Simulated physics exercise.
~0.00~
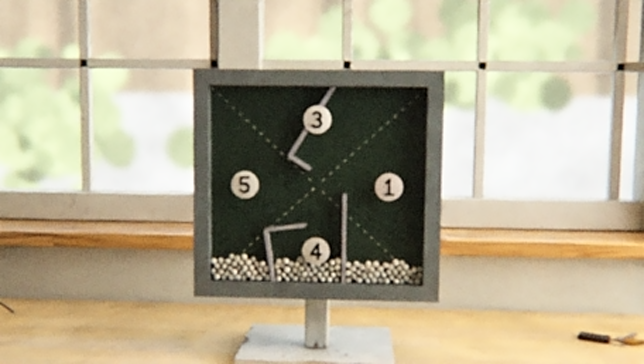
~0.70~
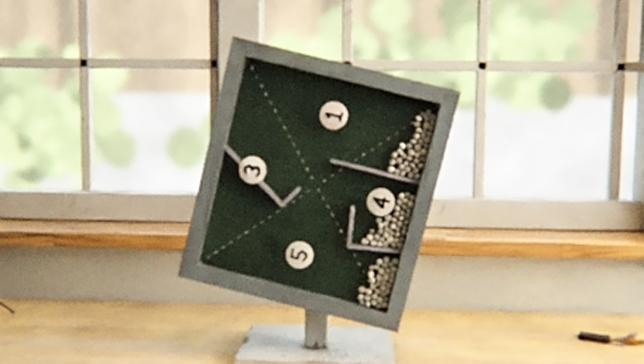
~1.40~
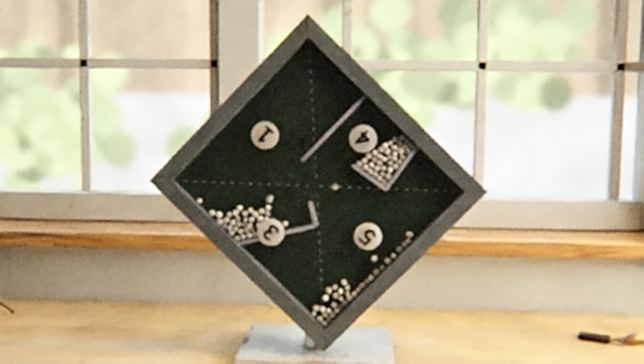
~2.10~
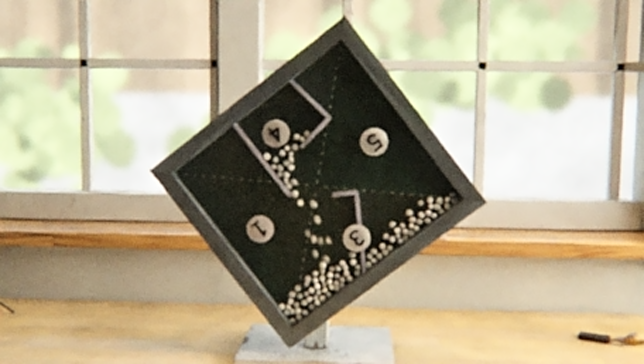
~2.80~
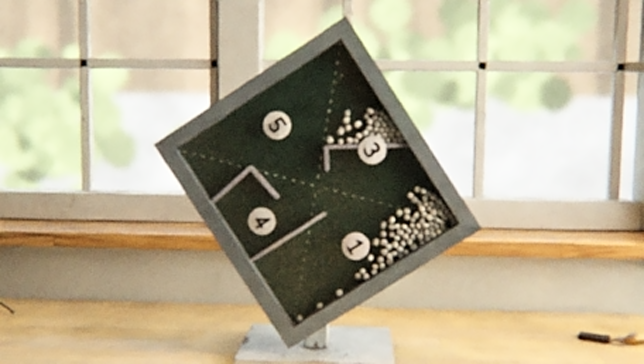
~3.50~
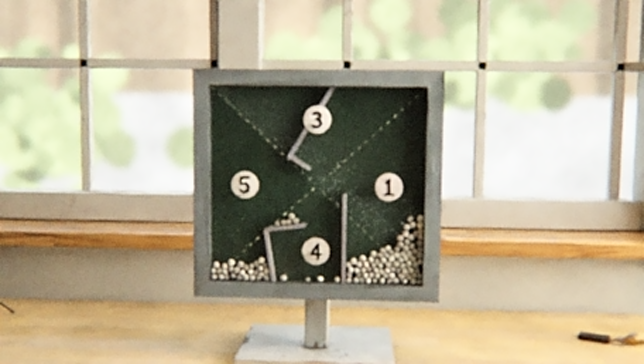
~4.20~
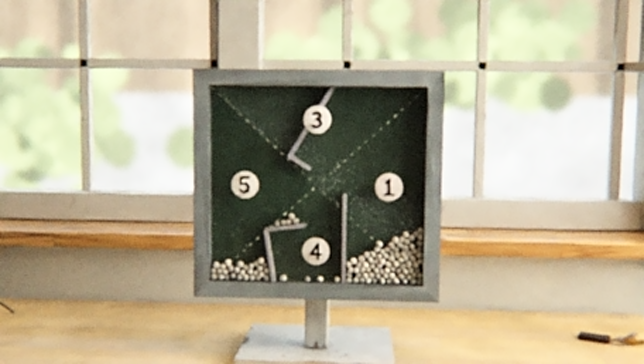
On a pale wooden tabletop before a bright window, seen straight on, a square grey case with a dark green back stands on a light stand. Small whitish beads line its floor, among thin grey walls and round numbered labels. The case turns anticlockwise, and the beads slide into the corners and collect in a walled pocket. As it turns further, the pocket empties and beads pile along the lower right side, some caught on a bent ledge. Finally it stands upright again, motionless, with a large heap at right, a smaller one at left and a few beads between.
